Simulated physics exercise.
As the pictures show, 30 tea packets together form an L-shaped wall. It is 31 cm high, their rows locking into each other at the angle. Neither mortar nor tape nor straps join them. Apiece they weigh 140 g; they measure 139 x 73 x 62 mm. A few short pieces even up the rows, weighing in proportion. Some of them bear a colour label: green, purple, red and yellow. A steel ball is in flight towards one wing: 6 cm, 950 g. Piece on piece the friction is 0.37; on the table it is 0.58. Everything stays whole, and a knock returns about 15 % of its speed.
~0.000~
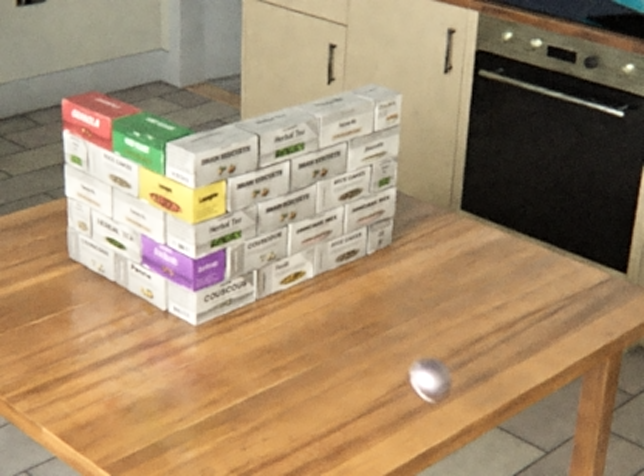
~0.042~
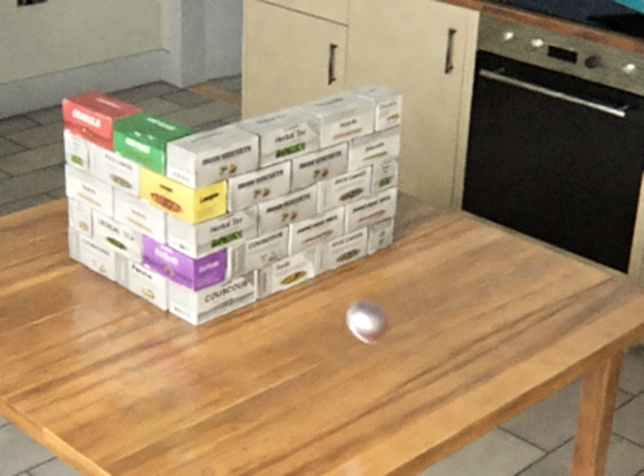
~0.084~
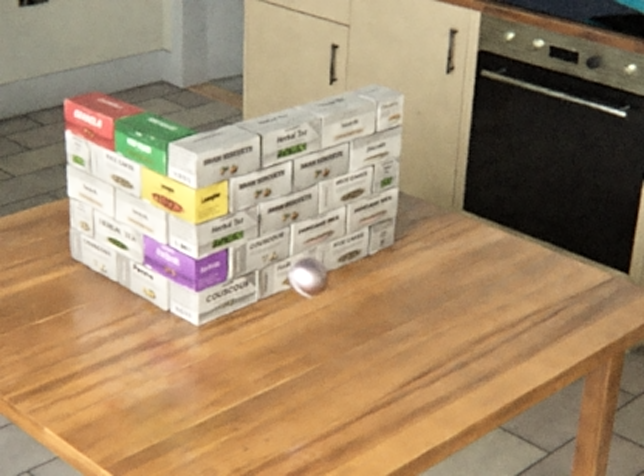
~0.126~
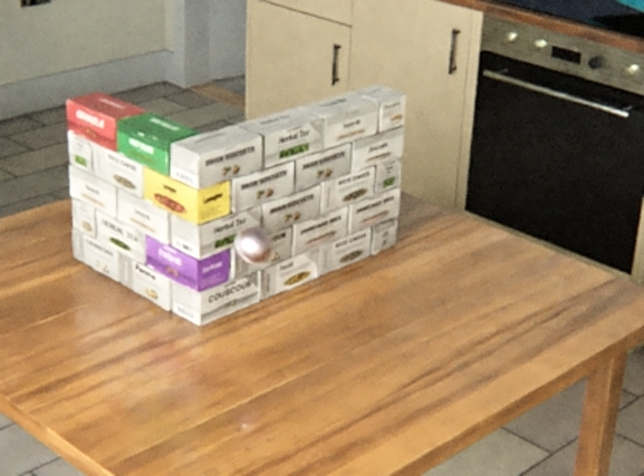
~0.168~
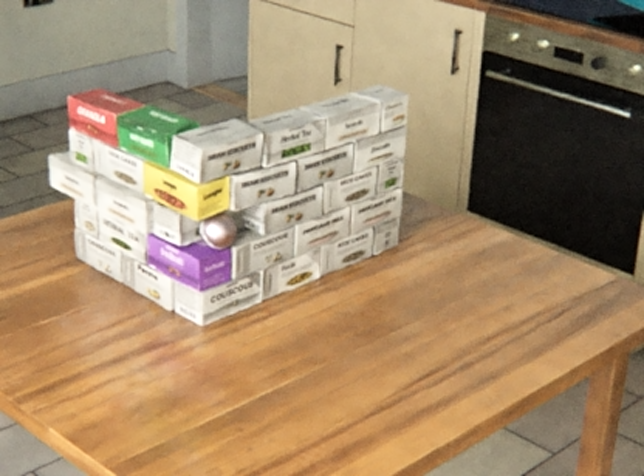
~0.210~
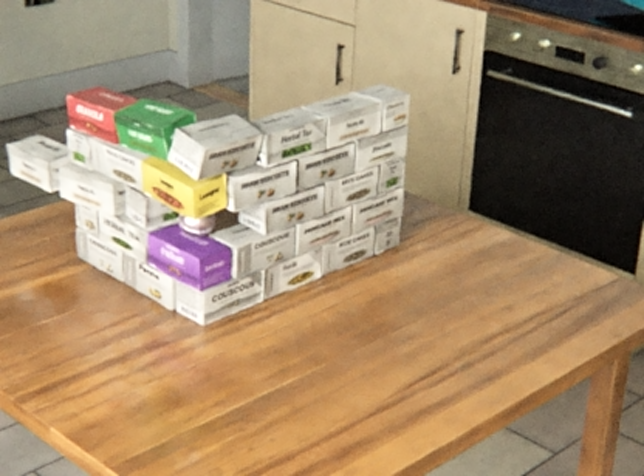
On a wooden kitchen table, a shiny ball flew leftward into the corner of a wall of stacked packets, knocking a pale one out the left side while several packets above shifted and tilted.
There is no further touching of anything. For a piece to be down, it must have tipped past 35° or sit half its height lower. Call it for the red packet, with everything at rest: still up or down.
Falls.
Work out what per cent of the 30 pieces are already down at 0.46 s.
By then 30 %.
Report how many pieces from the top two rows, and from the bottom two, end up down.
From the top 6, from the bottom 1.
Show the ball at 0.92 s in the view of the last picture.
Near (99, 205).
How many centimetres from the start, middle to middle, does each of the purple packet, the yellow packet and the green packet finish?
The purple one ends 0 cm from its start, the yellow one 10 cm and the green one 40 cm.
By 0.46 s, ball still moving; 9 of the 30 packets down; red packet tilted 18°, 34 mm lower; green packet tilted 20°, 40 mm lower.
By 0.92 s, ball still moving; 10 of the 30 packets down; red packet tilted 68°, 22 cm lower; green packet on its side.
When it is over (1.4 s), ball rolling away; 10 of the 30 packets down; red packet on its side; green packet on its side; yellow packet 6 cm lower. In pixels of the last frame, middles, green packet near (191, 201).
